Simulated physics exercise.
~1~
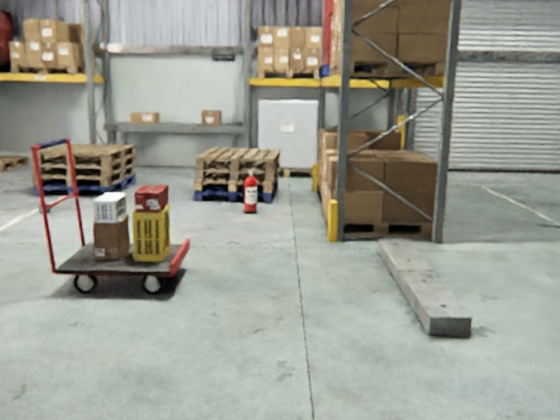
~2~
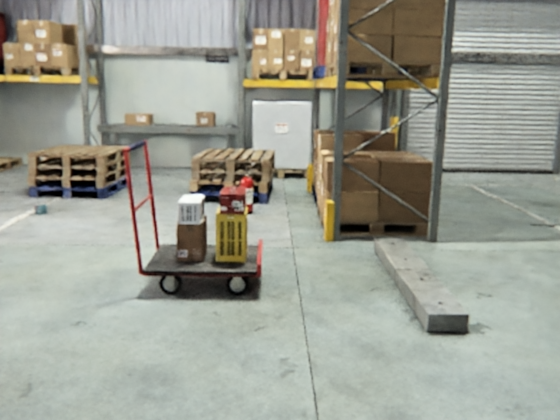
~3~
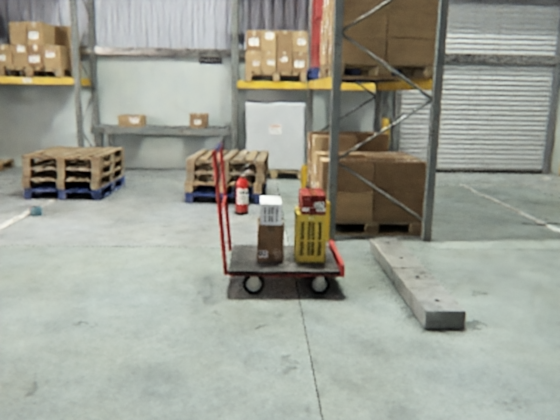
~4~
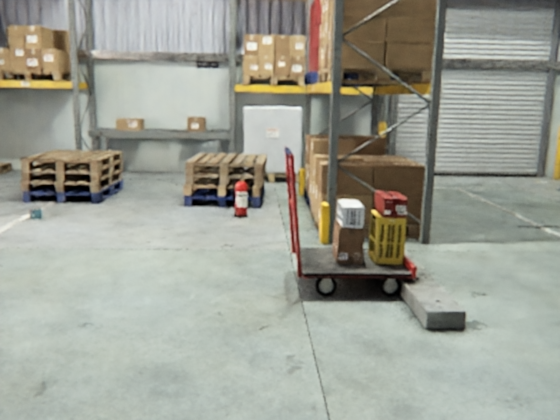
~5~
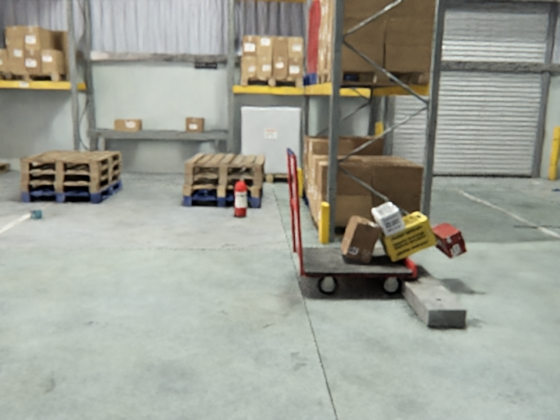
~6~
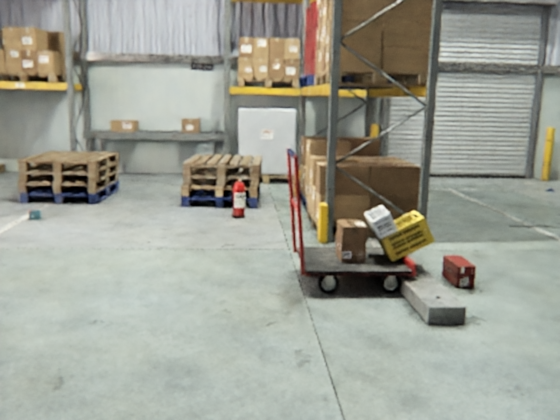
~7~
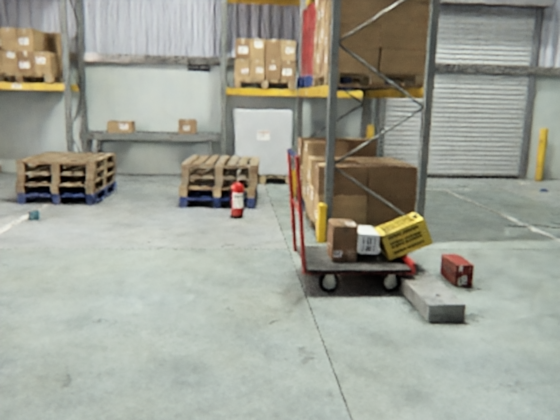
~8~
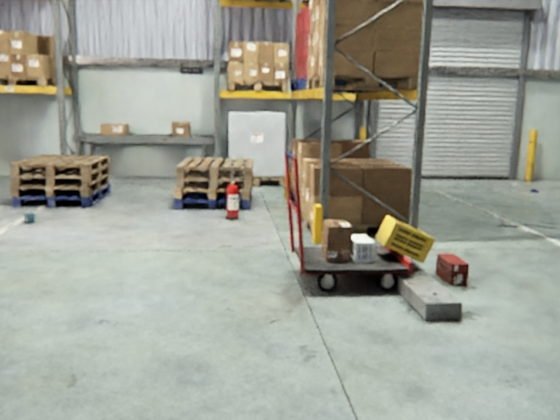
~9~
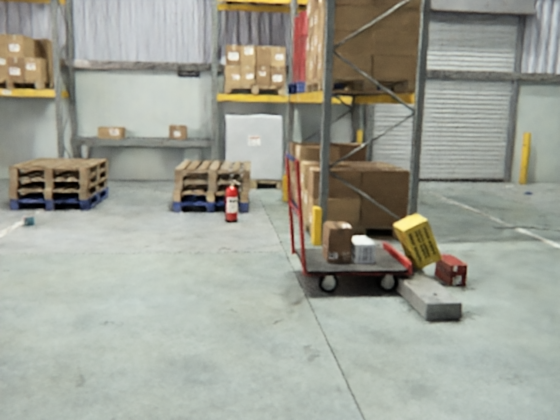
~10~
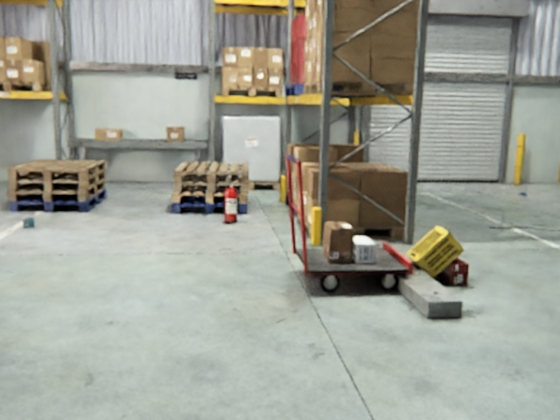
A trolley rolls right into a kerb and stops, spilling its red and yellow loads ahead.
